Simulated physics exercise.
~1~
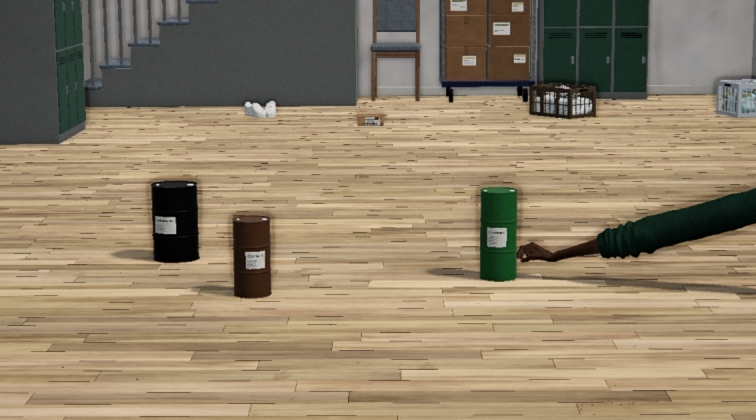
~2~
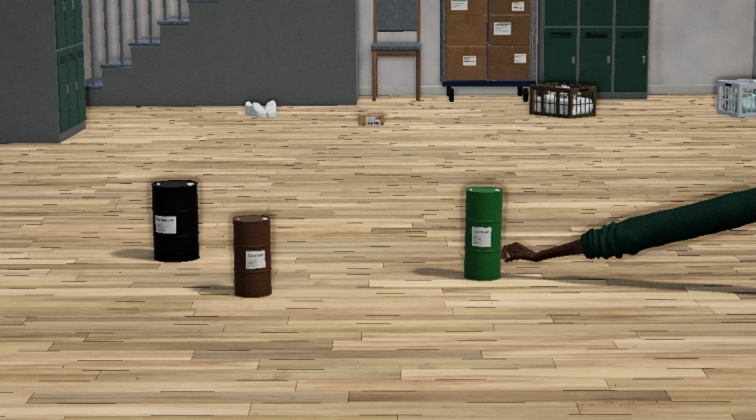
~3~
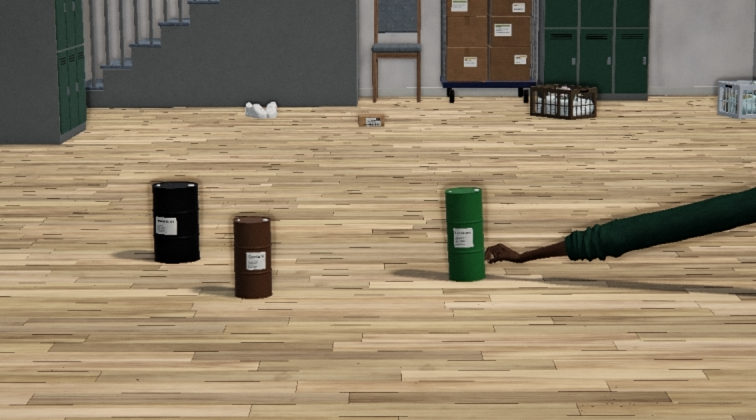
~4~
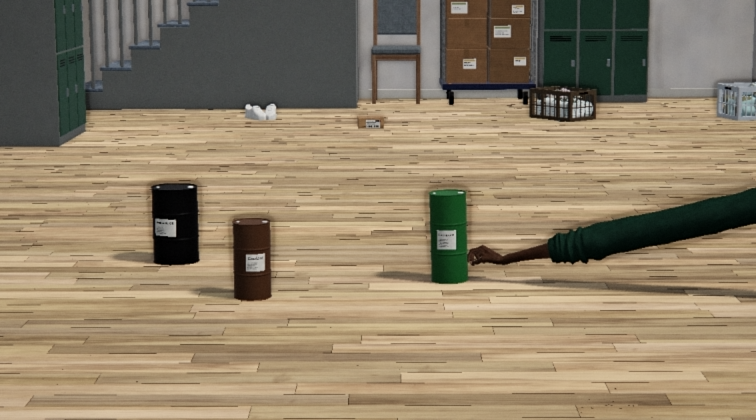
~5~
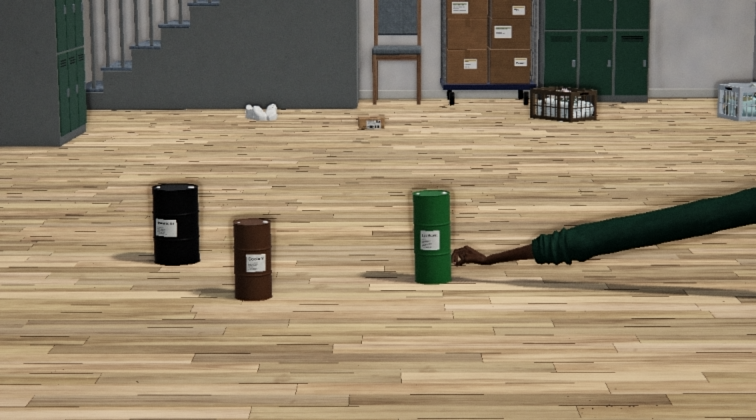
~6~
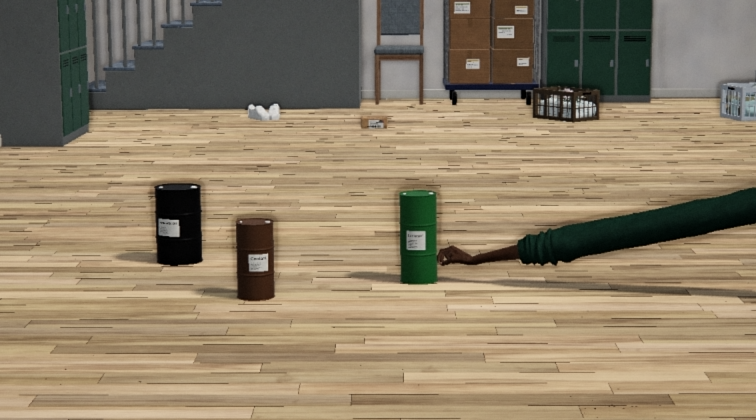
A hand in a green sleeve pushed a green barrel steadily left across a wooden floor, toward a brown barrel and a black one that stayed put. The green barrel slid along without tipping and ended up still upright, short of the other two.
